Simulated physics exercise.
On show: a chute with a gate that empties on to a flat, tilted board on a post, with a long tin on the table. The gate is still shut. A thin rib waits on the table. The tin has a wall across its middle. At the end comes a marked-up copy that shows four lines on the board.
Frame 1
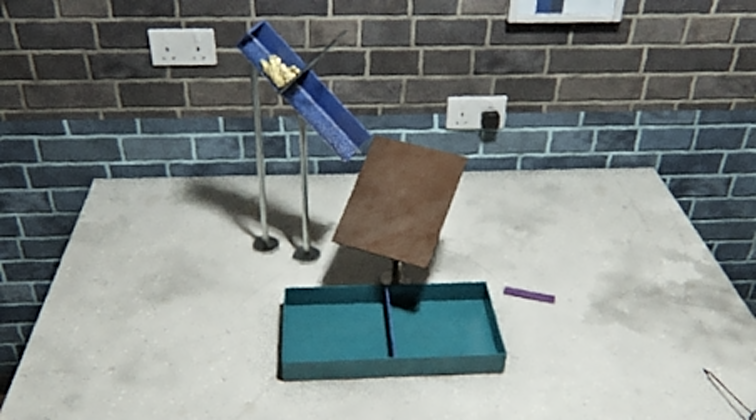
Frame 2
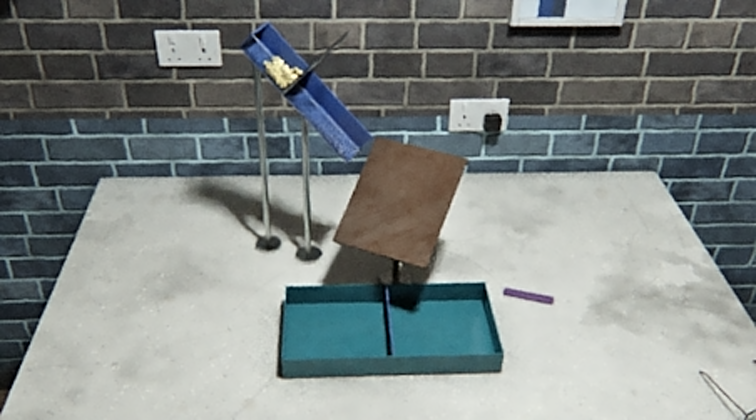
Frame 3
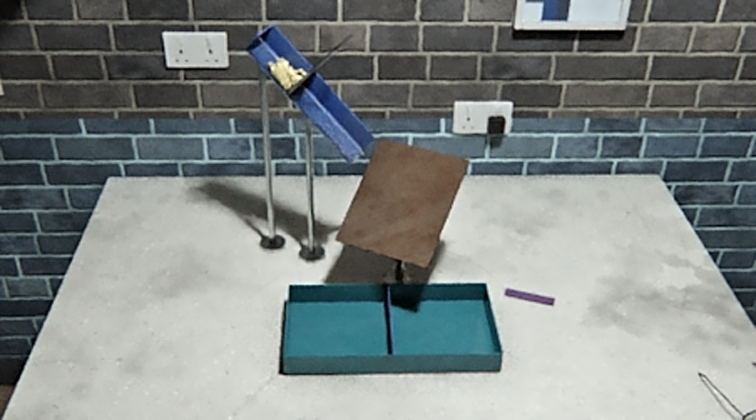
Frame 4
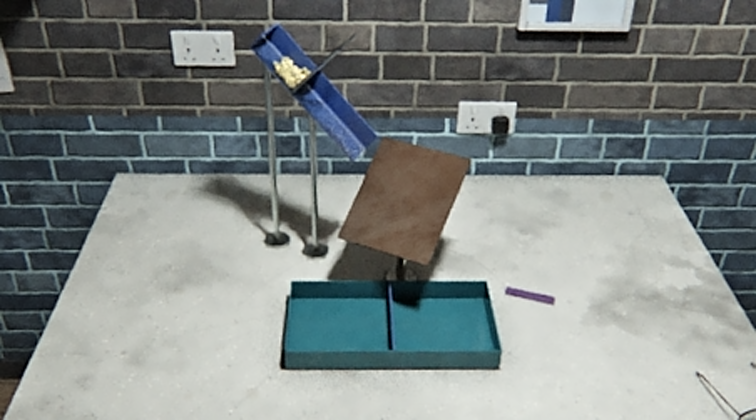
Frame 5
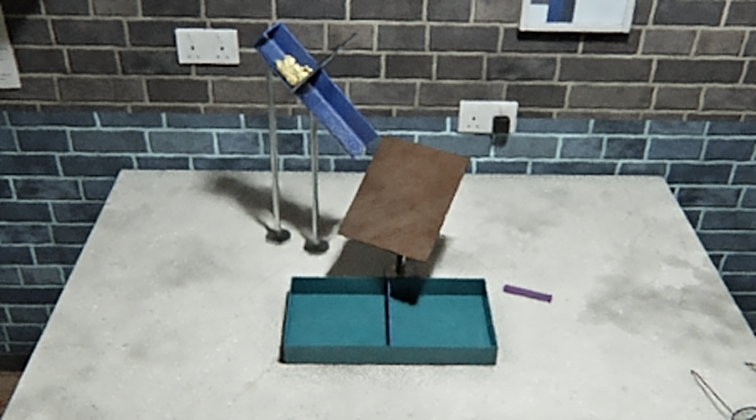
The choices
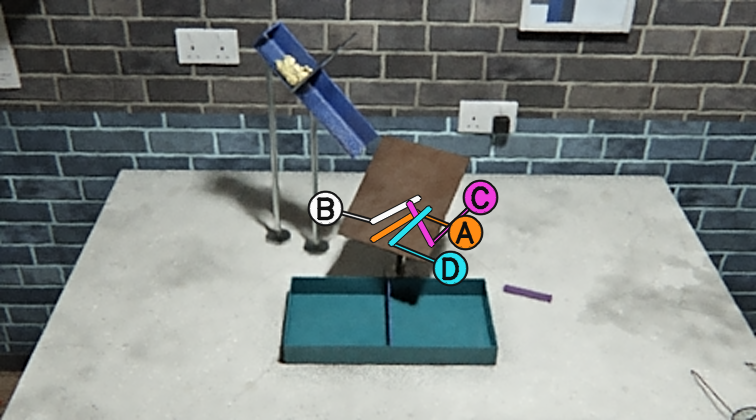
The footage shows a blue chute holding a pale load behind its gate, above a tilted brown board and a divided teal tin, with a purple strip lying to the right; nothing on the table moves as the view shifts slightly.
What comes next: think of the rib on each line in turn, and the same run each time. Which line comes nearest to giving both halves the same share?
Go for C.
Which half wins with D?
The left half.
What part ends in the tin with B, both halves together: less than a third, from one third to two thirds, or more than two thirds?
Line B gives more than two thirds.
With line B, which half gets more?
More lands on the left.
On the marked copy, line A from (416, 212) to (373, 239); line B from (418, 198) to (372, 221); line C from (409, 203) to (431, 243); line D from (428, 208) to (391, 243).
Choosing A, of what is caught, almost all in the left half, about a tenth in the right.
Choosing B, of what is caught, almost all in the left half, about a tenth in the right.
Choosing C, of what is caught, roughly a third in the left half, roughly two thirds in the right.
Choosing D, of what is caught, almost all in the left half, just a few in the right.
